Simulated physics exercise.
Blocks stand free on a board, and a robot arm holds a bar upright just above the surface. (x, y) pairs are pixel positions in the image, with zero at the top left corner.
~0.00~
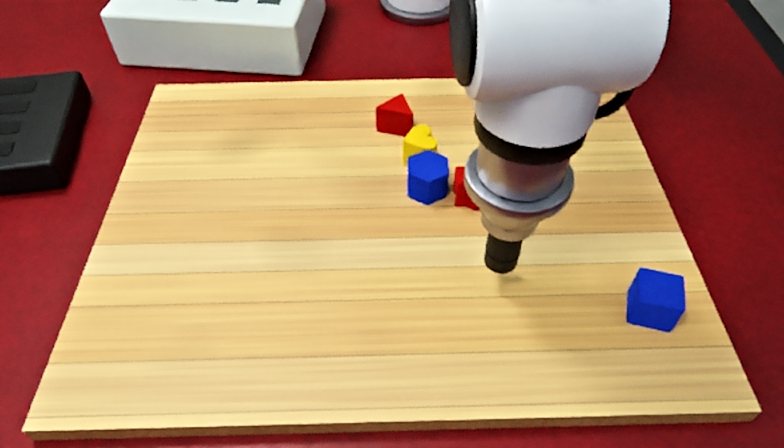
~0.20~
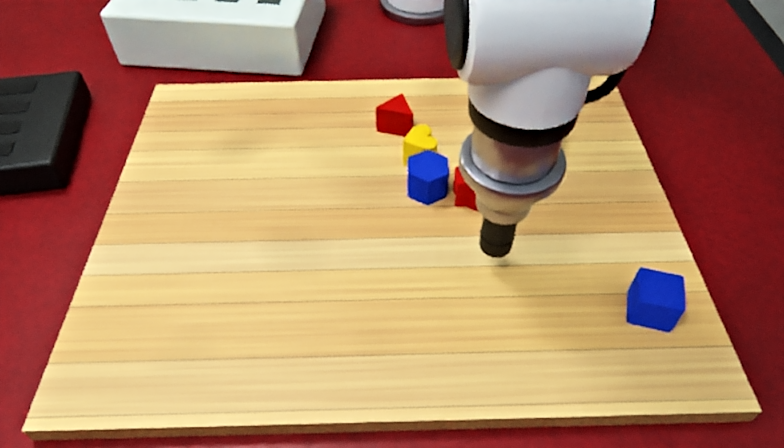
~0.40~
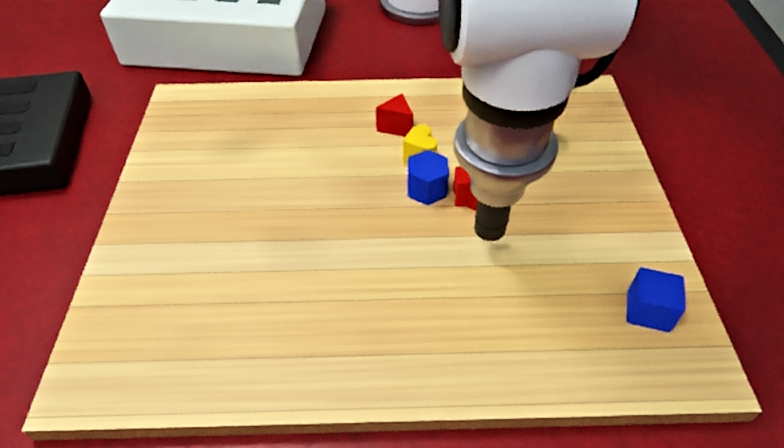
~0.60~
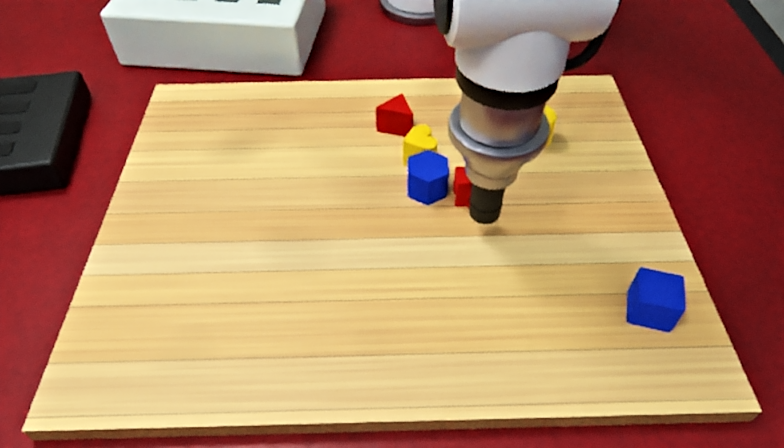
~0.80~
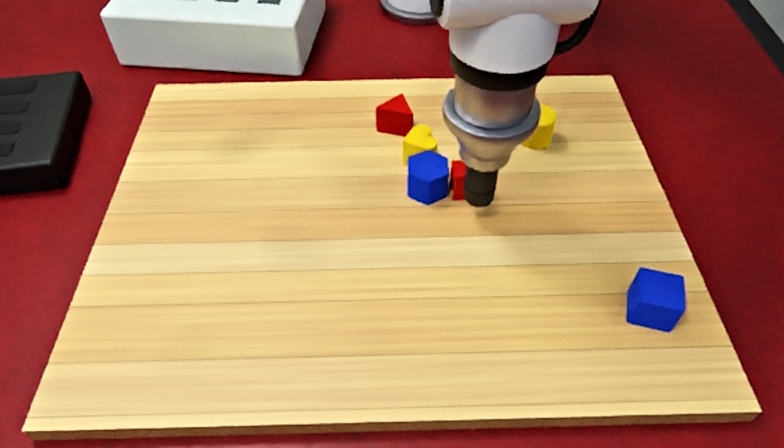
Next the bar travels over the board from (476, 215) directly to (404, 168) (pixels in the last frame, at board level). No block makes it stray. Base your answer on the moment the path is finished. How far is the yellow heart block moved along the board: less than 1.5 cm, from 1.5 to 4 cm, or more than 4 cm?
Movement: 1.5 to 4 cm.
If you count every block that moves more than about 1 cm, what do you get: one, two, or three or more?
My count: 3 or more.
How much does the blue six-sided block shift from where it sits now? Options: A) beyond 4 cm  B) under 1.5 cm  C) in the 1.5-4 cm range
A
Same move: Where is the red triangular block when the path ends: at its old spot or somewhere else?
It barely shifts, if at all.
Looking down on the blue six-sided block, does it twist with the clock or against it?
Against the clock.
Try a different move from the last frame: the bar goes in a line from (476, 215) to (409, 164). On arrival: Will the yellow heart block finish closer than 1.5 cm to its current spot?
No, that is not what happens.
The first path, step by step. One third of the way, bar at (451, 180); blue six-sided block at (418, 161); red star at (462, 156), turned 10° clockwise.
Two thirds of the way, bar at (427, 164); yellow heart block at (420, 134); blue six-sided block at (392, 152), turned 30° anticlockwise; red star at (458, 153), turned 40° clockwise.
At the end, bar at (404, 150); red triangular block in place; yellow heart block at (416, 126), turned 20° clockwise; blue six-sided block at (370, 146), turned 65° anticlockwise; red star at (458, 153), turned 40° clockwise.
